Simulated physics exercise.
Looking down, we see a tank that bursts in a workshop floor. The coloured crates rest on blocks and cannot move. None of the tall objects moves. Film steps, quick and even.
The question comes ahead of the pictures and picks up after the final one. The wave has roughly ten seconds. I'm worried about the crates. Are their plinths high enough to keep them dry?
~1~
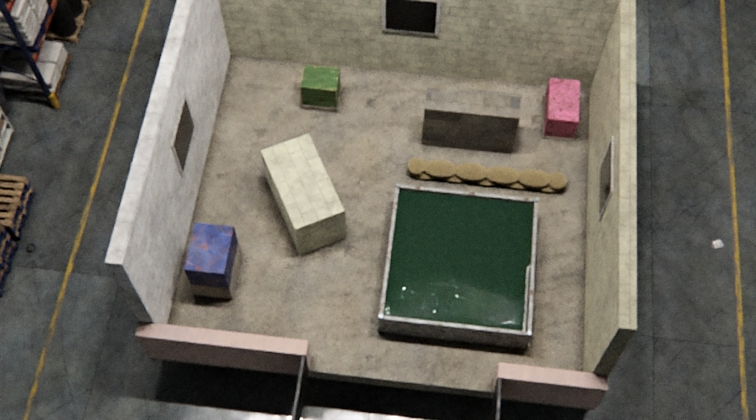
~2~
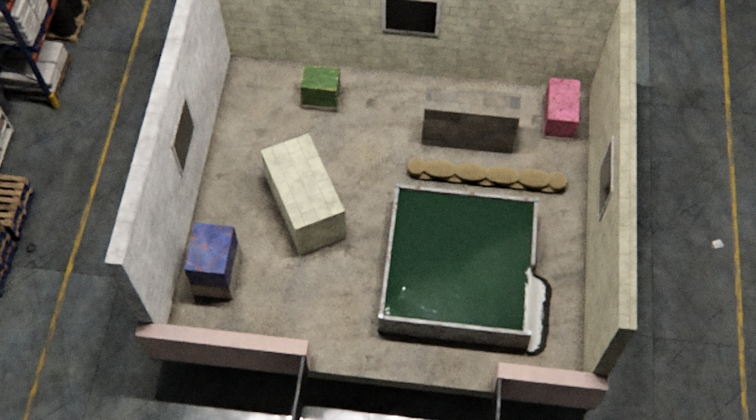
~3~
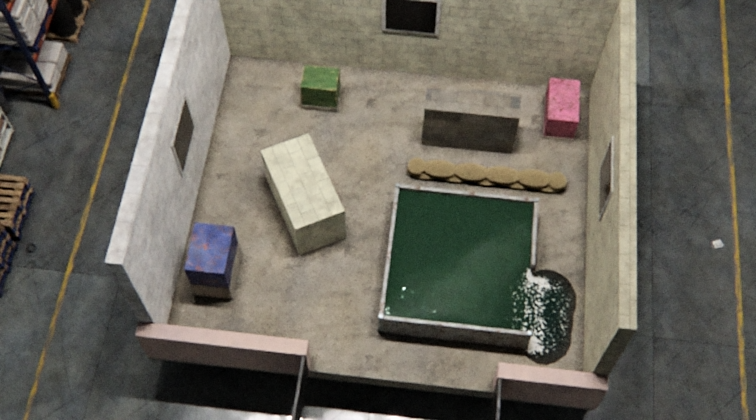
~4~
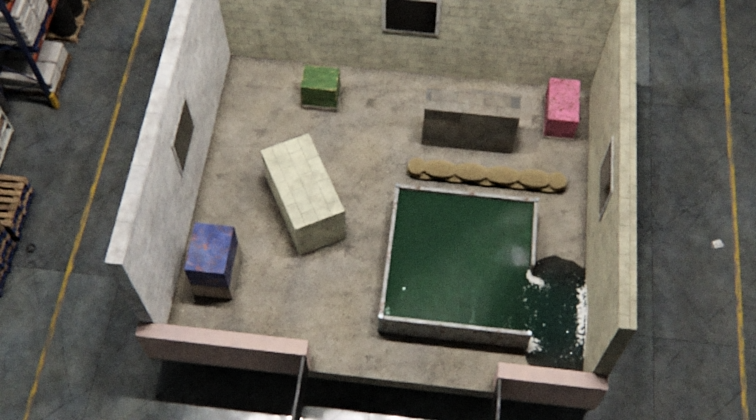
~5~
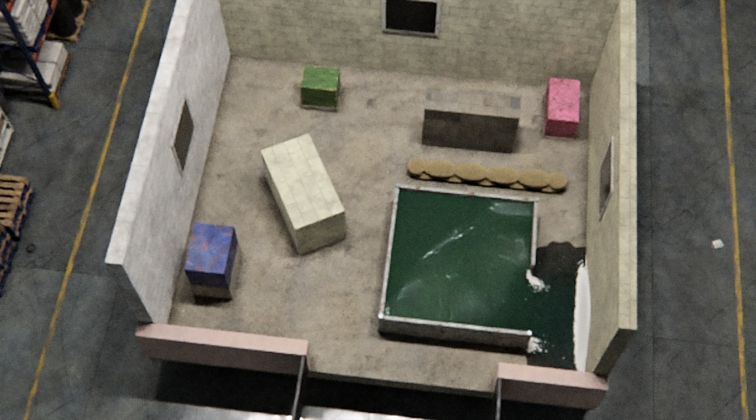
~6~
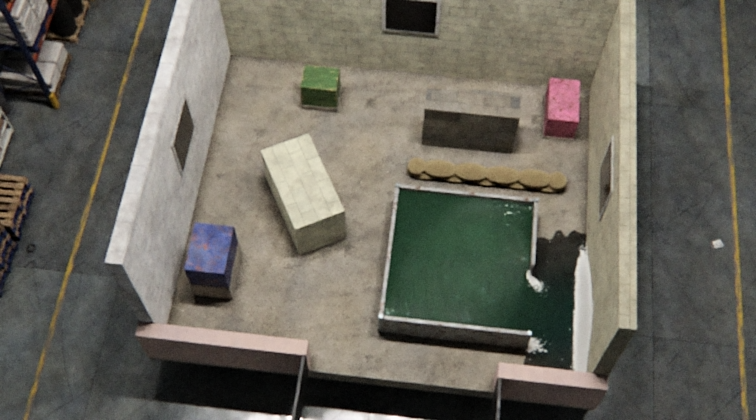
Outcome: The green crate is missed by the water this time, the blue crate is missed by the water this time, the pink crate is not missed by the water this time.
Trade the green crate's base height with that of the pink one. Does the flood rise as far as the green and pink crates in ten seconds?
Result: The green crate gets splashed; the pink crate gets splashed.
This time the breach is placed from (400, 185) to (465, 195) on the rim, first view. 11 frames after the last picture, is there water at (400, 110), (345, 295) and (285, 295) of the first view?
In sequence: Inundated, untouched, untouched.
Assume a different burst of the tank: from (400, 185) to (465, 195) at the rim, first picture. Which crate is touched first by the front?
My pick is the green-painted one.
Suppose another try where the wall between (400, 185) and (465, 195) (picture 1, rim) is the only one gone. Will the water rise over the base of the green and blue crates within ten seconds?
My reading: Green gets drenched, blue stays untouched.
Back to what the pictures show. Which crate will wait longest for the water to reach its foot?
Pick: The one in green.
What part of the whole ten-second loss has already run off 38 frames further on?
It comes to around 65 per cent.
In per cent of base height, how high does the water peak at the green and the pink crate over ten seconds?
In turn 70 and 310 per cent.
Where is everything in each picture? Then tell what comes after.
The open tank at (461, 259) is whole and still, in the first picture.
Water pours out at (526, 307) and has run to (537, 350), in the second picture.
Water pours out at (526, 308) and has run to (560, 352), in the third picture.
The front is at (582, 365), out from the gap at (526, 309), in the fourth picture.
Water pours out at (526, 309) and has run to (585, 253), in the fifth picture.
Water pours out at (526, 308) and has run to (585, 240), in the sixth picture.
A moment on, water covers 15 % of the floor; the green crate not reached, the blue crate not reached, the pink crate not reached.
Next, water covers 25 % of the floor; the green crate not reached, the blue crate not reached, the pink crate water round its plinth.
Then, water covers 45 % of the floor; the green crate not reached, the blue crate water round its plinth, the pink crate water round its plinth.
Later, water covers 80 % of the floor; the green crate water round its plinth, the blue crate water round its plinth, the pink crate water round its plinth.
In the end, water covers 95 % of the floor; the green crate stayed above the water, the blue crate stayed above the water, the pink crate was topped.
